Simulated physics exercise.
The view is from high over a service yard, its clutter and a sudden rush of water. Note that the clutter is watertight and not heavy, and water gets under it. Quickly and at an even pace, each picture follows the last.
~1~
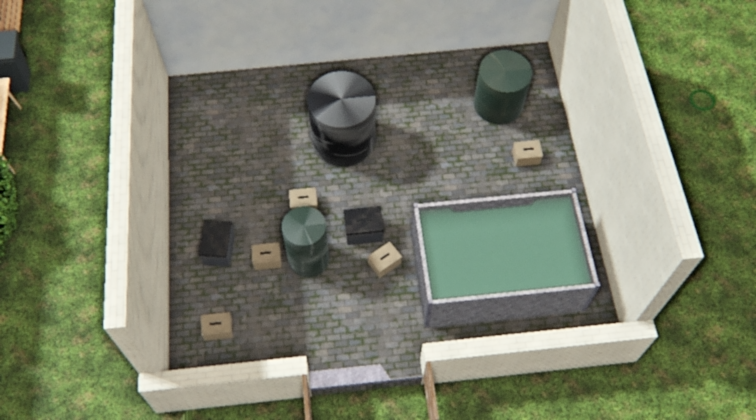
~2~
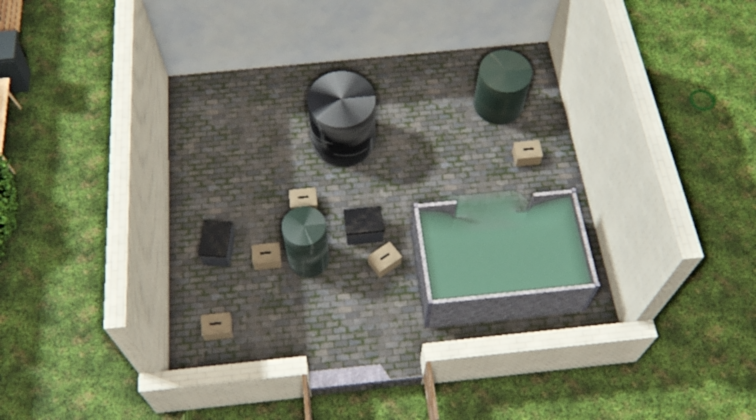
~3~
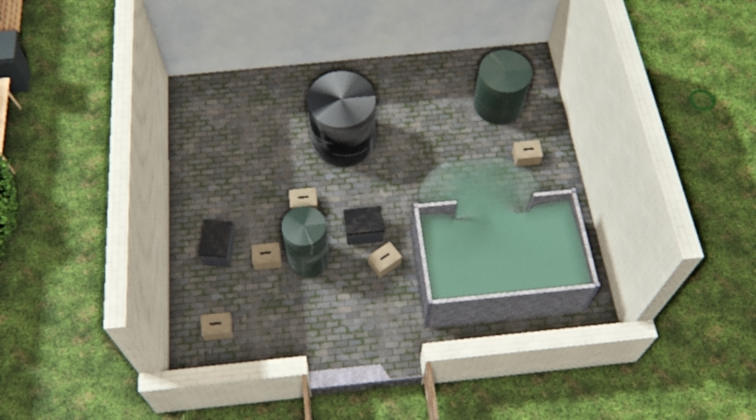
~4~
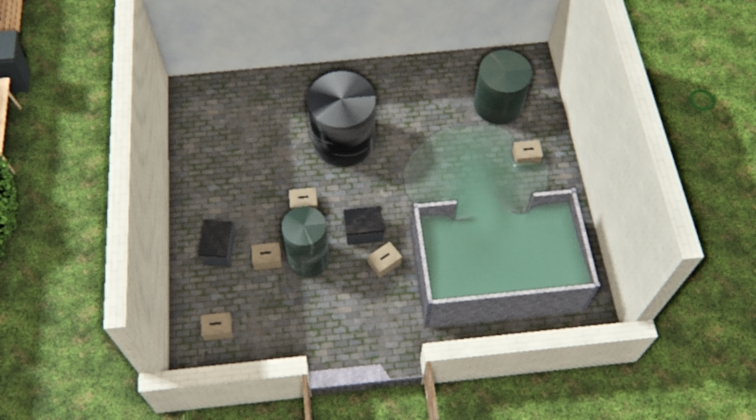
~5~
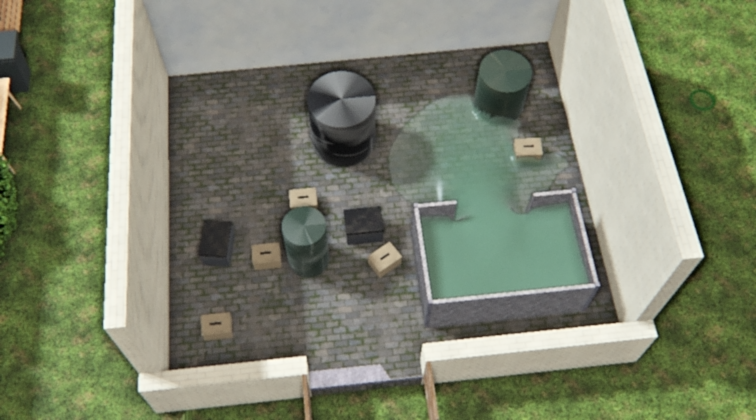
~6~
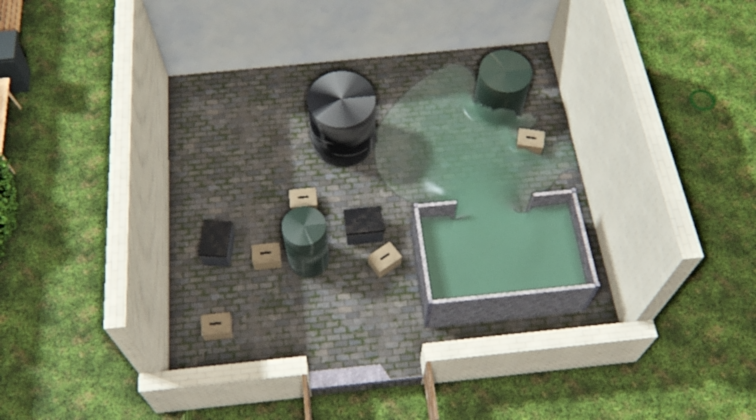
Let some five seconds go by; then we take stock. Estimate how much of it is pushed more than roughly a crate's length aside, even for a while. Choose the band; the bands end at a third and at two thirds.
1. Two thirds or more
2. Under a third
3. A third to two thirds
Answer: 2.
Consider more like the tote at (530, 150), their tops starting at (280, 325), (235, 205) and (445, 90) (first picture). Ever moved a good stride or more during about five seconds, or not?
One after the other: Less than that, under that, shifted that much.
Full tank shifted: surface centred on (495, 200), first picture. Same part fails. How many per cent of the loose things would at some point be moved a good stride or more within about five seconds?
I make it 10 per cent.
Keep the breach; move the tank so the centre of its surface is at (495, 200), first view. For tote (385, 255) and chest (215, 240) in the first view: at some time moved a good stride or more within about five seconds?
Respectively: Lacked the distance and got displaced that much.
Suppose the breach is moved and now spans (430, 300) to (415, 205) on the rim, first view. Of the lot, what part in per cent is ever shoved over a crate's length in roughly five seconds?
I'd say near 90 %.
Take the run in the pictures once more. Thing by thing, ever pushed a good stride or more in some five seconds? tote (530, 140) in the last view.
Result: The full distance.
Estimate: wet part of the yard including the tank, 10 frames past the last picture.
Roughly 55 %.
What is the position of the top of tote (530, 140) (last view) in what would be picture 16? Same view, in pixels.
(495, 58).
A moment on, 1 of 7 are well off their spots; 0 afloat.
Next, 1 of 7 are well off their spots; 0 afloat.
Later, 1 of 7 are well off their spots; 1 afloat.
In the end, 1 of 7 are well off their spots, and 1 have been at some point; 1 afloat.
